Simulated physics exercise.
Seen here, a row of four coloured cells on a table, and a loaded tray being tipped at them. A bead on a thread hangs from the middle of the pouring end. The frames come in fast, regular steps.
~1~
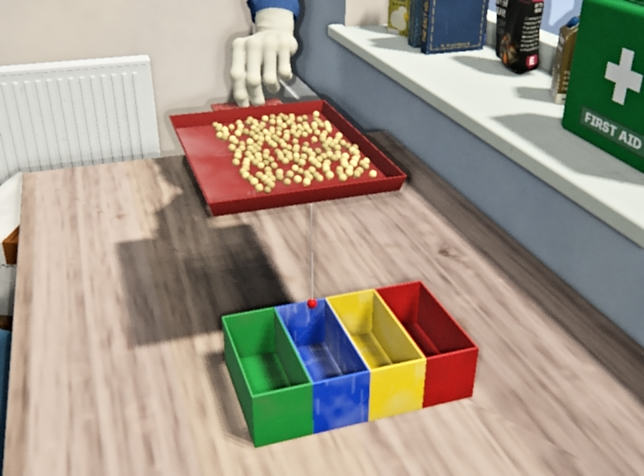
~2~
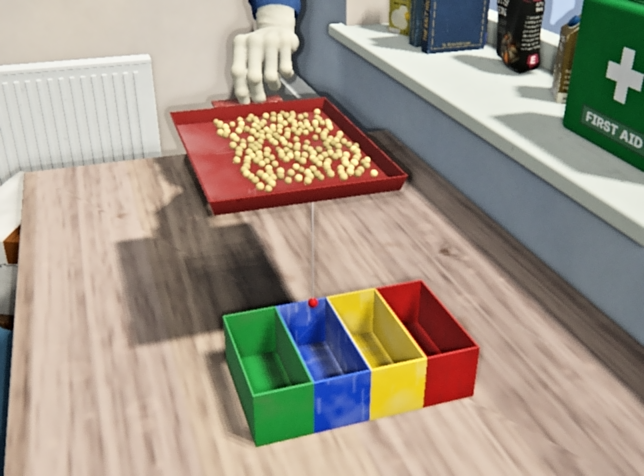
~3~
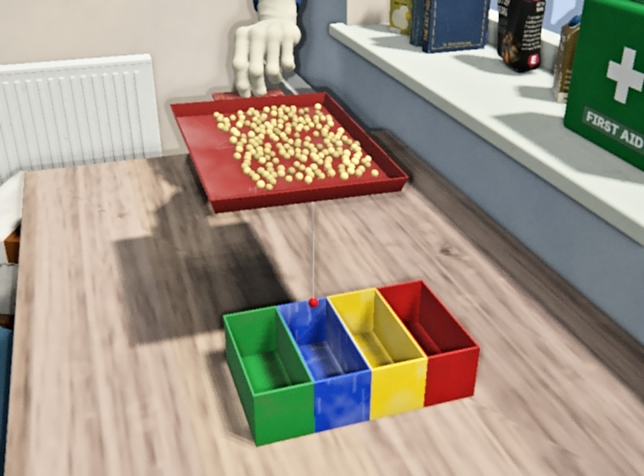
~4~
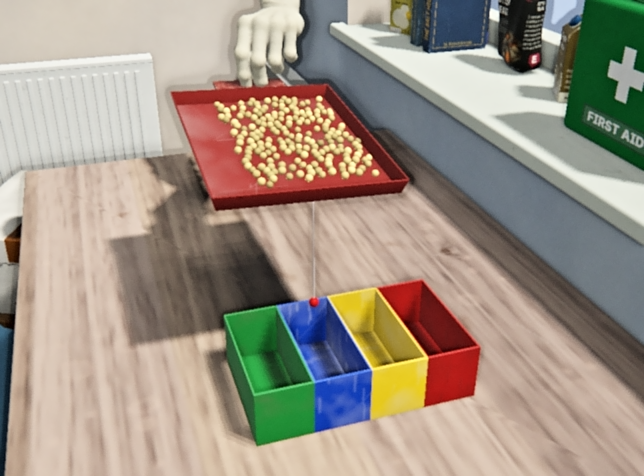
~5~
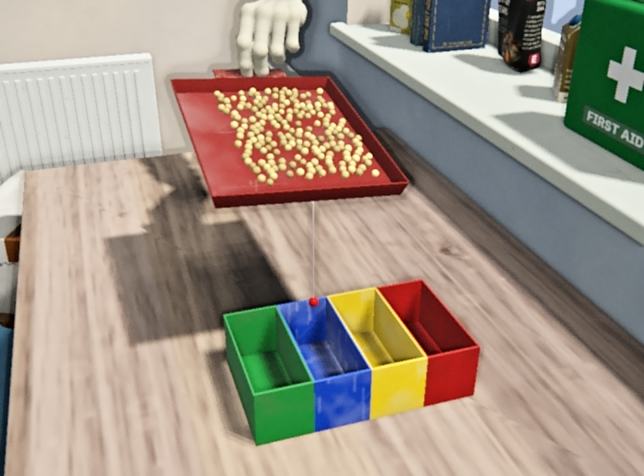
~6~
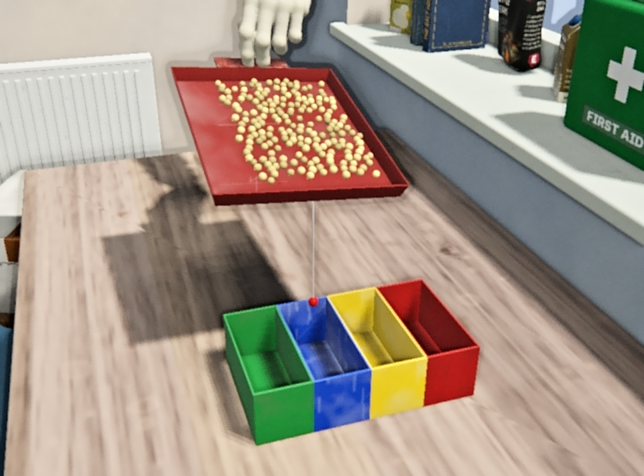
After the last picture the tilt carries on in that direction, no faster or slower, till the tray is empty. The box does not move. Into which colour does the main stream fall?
The red cell gets the most.
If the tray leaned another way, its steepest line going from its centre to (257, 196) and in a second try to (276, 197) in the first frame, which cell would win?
The first try: The cell in green. The second: The green one.
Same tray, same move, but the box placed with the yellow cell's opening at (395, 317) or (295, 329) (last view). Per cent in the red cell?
Near 20 % and 10 %.
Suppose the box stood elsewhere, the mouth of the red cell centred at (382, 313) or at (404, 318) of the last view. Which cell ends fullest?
First red, then that red cell.
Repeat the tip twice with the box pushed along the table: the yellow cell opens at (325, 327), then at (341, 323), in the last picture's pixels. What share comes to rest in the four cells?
In turn 50 and 80 in a hundred.
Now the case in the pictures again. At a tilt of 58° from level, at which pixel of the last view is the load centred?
At about (365, 168).
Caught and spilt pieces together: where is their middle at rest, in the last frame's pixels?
Roughly at (413, 358).
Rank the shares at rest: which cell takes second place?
The runner-up: The cell in yellow.
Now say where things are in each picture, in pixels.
Corners of the pouring end near (213, 200) and (400, 175), level; middle of the load near (289, 148), soya beans; bead on its thread near (312, 304); green cell near (283, 411); blue cell near (341, 398); yellow cell near (397, 385); red cell near (450, 373), in the first picture.
Corners of the pouring end near (214, 199) and (401, 174), level; middle of the load near (290, 146), in the second picture.
Corners of the pouring end near (215, 197) and (402, 176), tipped barely, lowest at the right corner; middle of the load near (290, 142), in the third picture.
Corners of the pouring end near (216, 195) and (403, 178), tipped a little, lowest at the right corner; middle of the load near (291, 137), in the fourth picture.
Corners of the pouring end near (216, 193) and (403, 180), tipped a little, lowest at the right corner; middle of the load near (292, 131), in the fifth picture.
Corners of the pouring end near (217, 191) and (403, 183), tipped a little, lowest at the right corner; middle of the load near (293, 126); green cell near (284, 409); blue cell near (342, 396); yellow cell near (398, 383); red cell near (451, 372), in the sixth picture.
Shortly afterwards, tray tipped steeply; all but a few on the tray; only a few in the red cell; only a few in the yellow cell; only a few falling or outside the box.
Next, tray tipped right over; near a quarter on the tray; near a third in the red cell; near a quarter in the yellow cell; near a third falling or outside the box.
Some moments later, tray tipped past a quarter turn; near two thirds in the red cell; near a third in the yellow cell; only a few in the blue cell; only a few falling or outside the box.
In the end, tray tipped past a quarter turn; near two thirds in the red cell; near a third in the yellow cell; only a few in the blue cell; none at all in the green cell; only a few outside the box.
